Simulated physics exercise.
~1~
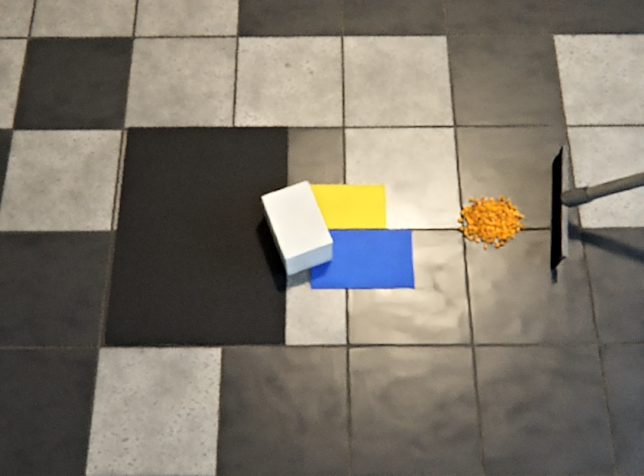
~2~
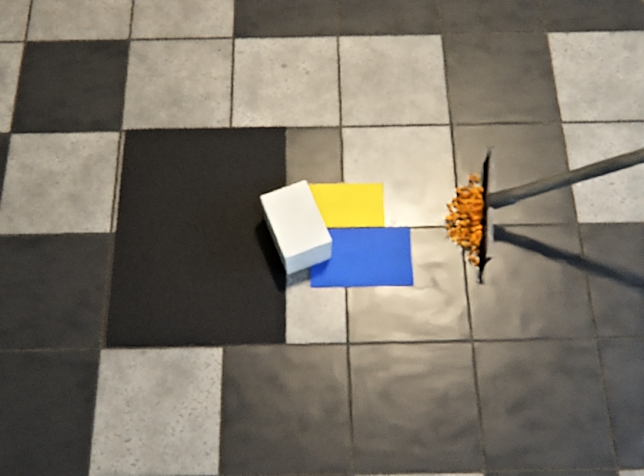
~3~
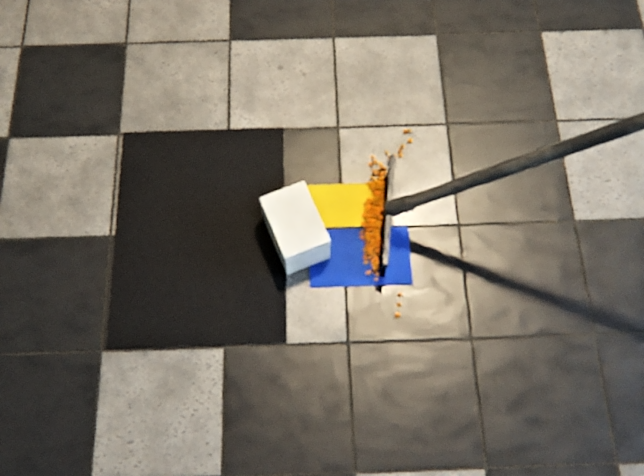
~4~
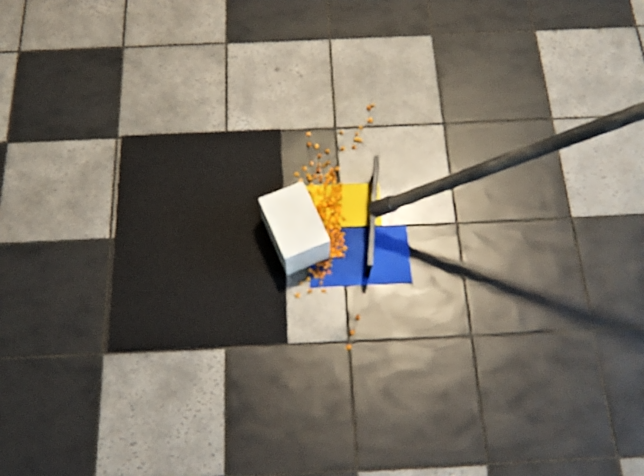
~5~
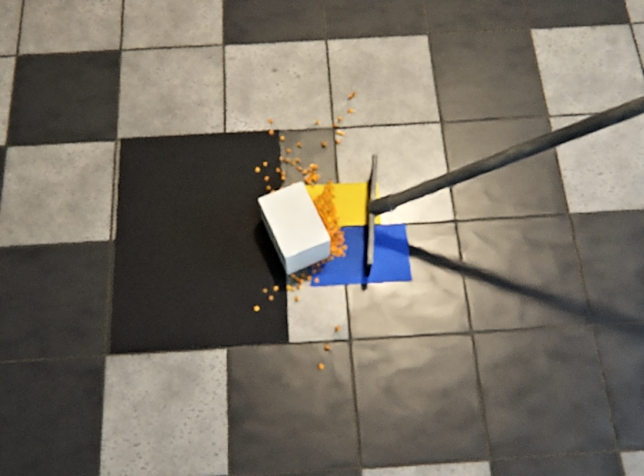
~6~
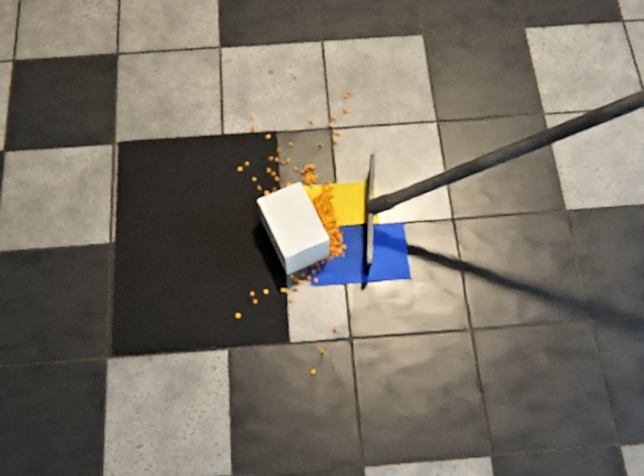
On a floor of dark and light tiles, a long-handled squeegee pushed a small pile of orange kernels left over yellow and blue mats into a white block, then stopped, leaving most bunched against it and some scattered onto the black mat.
